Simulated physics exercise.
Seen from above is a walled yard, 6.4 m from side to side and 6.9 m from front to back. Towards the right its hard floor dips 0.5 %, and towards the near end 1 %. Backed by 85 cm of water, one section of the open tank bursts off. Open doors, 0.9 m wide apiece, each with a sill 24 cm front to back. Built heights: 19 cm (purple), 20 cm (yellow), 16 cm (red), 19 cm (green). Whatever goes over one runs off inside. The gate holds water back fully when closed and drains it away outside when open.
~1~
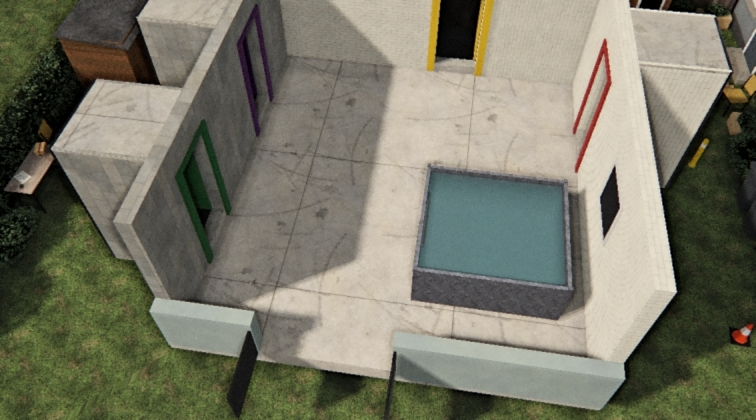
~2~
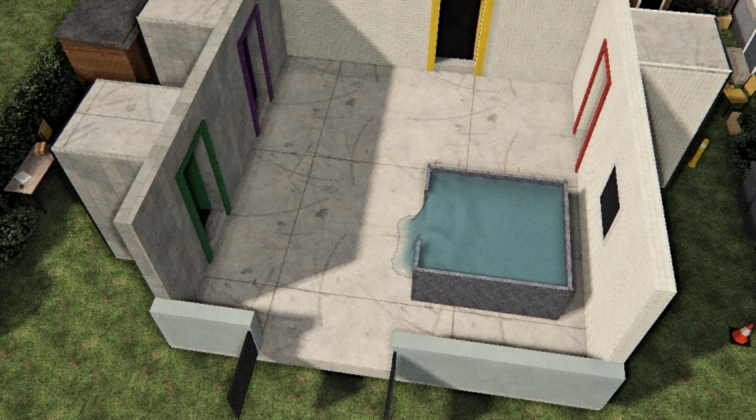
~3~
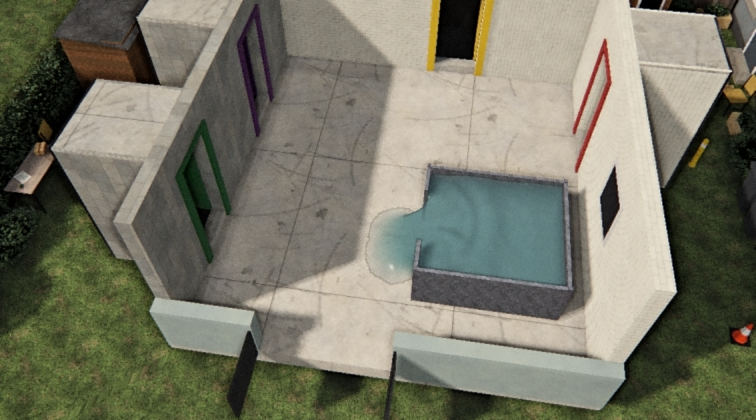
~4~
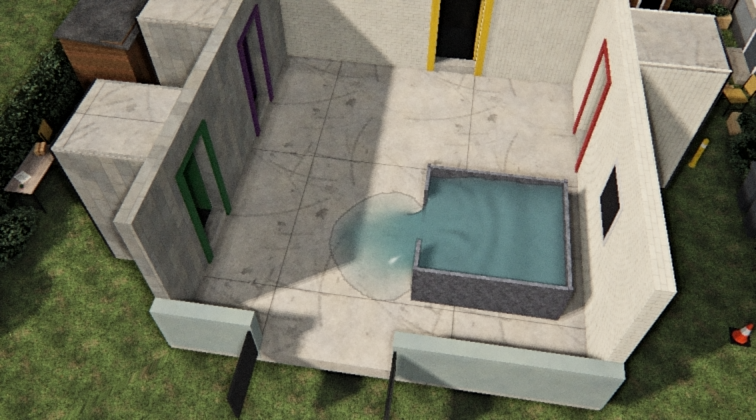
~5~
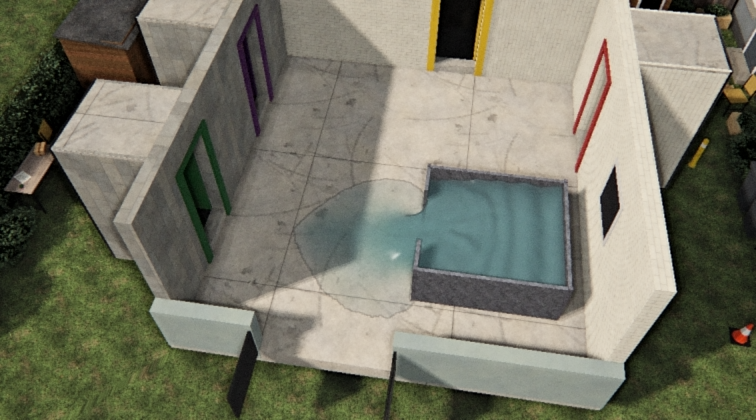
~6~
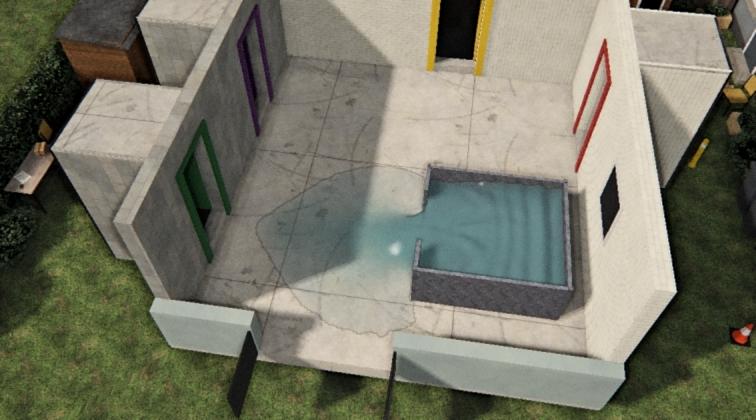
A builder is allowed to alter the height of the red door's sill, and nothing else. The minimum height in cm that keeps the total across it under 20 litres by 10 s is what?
It is close to 7 cm.
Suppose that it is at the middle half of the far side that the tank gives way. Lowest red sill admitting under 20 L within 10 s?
In that case about 19 cm.
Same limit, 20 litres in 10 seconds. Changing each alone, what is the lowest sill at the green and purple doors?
You'd want some 29 cm at green and some 10.5 cm at purple.
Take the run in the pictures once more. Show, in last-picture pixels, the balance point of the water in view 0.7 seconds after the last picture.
The water's centre is at about (431, 247).
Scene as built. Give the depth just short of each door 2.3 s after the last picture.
Centimetres: Purple = 16, yellow = 0, red = 0, green = 30.
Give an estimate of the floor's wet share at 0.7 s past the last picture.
Approximately 35 % of it.
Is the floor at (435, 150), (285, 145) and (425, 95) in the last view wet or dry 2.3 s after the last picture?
In that order: Dry, wet, not reached.
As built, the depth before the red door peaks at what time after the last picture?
I'd say near 8.5 seconds.
Then, 0.7 s after the last picture water covers 35 % of the floor, deepest (48 cm) near (412, 244); it has not reached the red door.
Then, 2.3 s after the last picture water covers 45 % of the floor, deepest (32 cm) near (223, 227); it has not reached the red door.
Then, 9.3 s after the last picture water covers 95 % of the floor, deepest (16 cm) near (575, 208); 11 cm at the red door, 0 litres in over its 16 cm sill.
At the red door as built, the water peaked near 12 cm, 8.3 s after the last picture.
Run again over the same 10 s with other heights there, 30 litres in over 6 cm, 13 litres over 8 cm. The limit of 20 litres is kept from about 7 cm up.
